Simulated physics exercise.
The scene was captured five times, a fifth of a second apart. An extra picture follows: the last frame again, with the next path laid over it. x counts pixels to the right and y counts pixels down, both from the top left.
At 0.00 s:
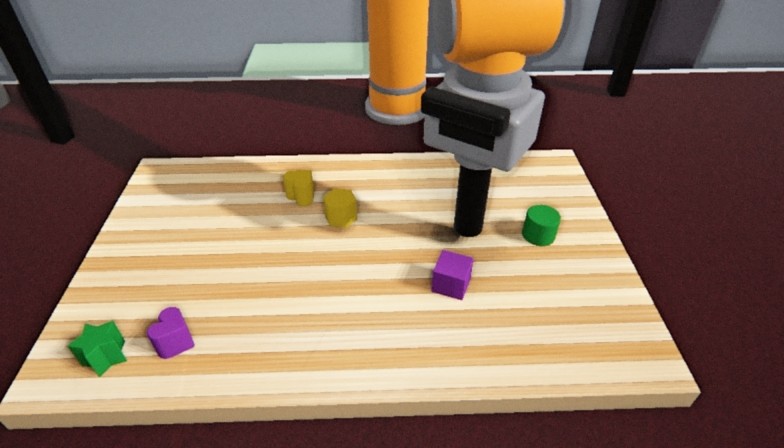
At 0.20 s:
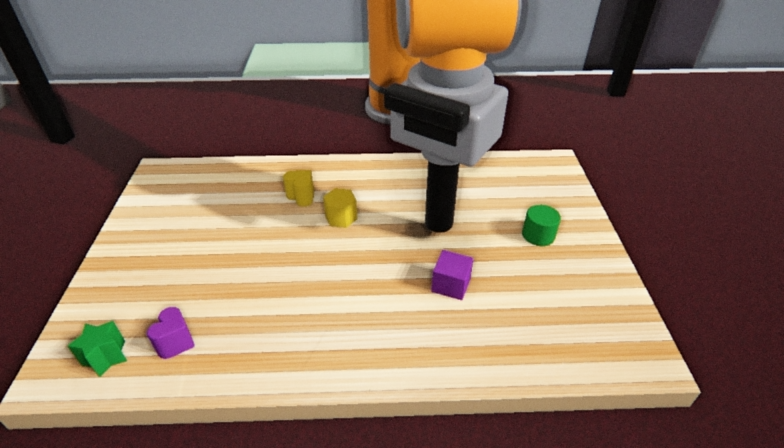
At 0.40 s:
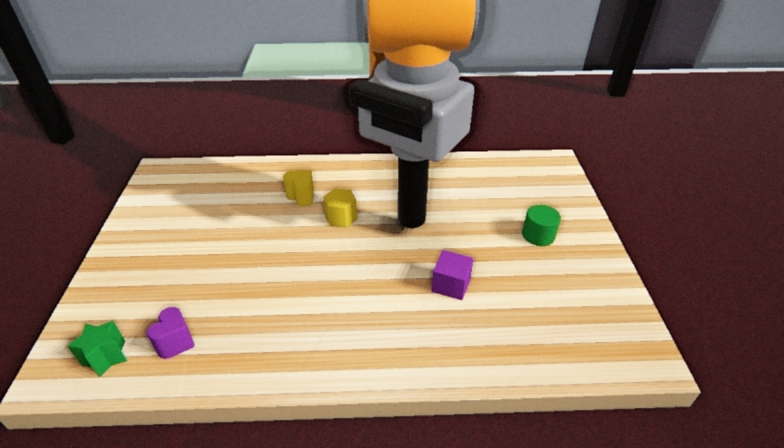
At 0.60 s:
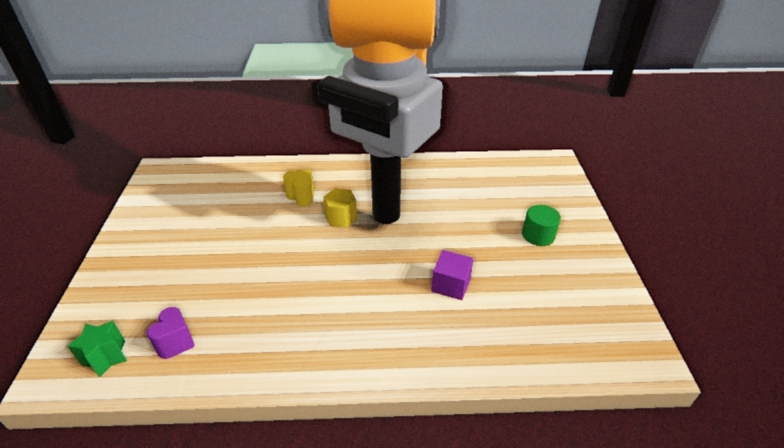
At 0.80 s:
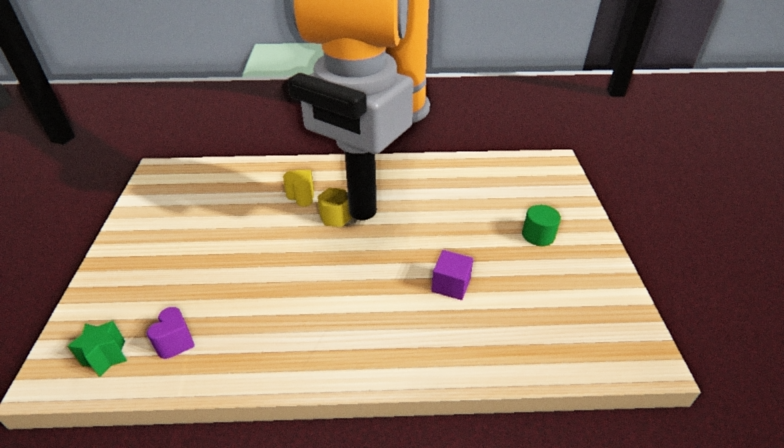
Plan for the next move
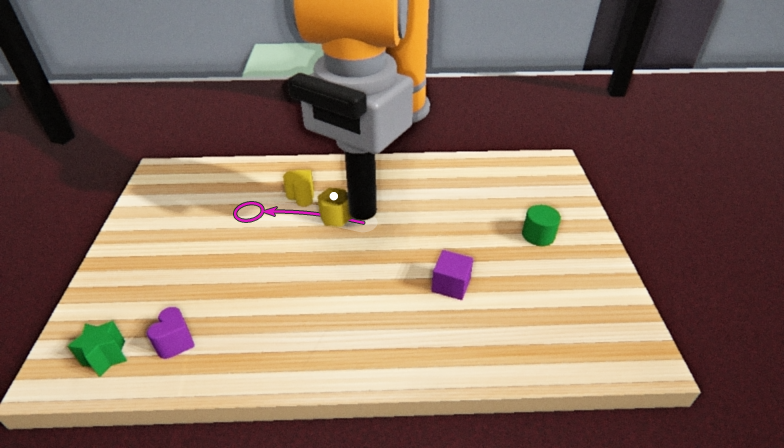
Robot arm with a black peg sliding left across a striped wooden board of coloured blocks, nudging a yellow block slightly left.
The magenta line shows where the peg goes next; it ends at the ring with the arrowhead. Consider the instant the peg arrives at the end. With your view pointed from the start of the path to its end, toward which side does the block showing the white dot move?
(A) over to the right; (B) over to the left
I'll go with B - over to the left.
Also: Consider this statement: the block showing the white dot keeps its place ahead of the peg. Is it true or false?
True
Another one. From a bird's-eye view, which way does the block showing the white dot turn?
In a top view, it turns counterclockwise.
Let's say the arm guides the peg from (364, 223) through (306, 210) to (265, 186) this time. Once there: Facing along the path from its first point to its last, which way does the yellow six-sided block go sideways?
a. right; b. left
My answer is option b.
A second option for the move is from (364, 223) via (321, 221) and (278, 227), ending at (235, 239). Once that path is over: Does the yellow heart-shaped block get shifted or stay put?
That block gets shifted.
Path on the board, from (364, 223) via (307, 213), ending at (249, 212); the dot is on the yellow six-sided block.
What follows on the original path. One third of the way, peg at (325, 205); yellow heart-shaped block at (294, 175), turned 35° clockwise; yellow six-sided block at (295, 194), turned 25° anticlockwise.
Two thirds of the way, peg at (286, 202); yellow heart-shaped block at (287, 174), turned 75° clockwise; yellow six-sided block at (255, 193), turned 40° anticlockwise.
At the end, peg at (246, 202); yellow heart-shaped block at (287, 174), turned 75° clockwise; yellow six-sided block at (214, 193), turned 50° anticlockwise.
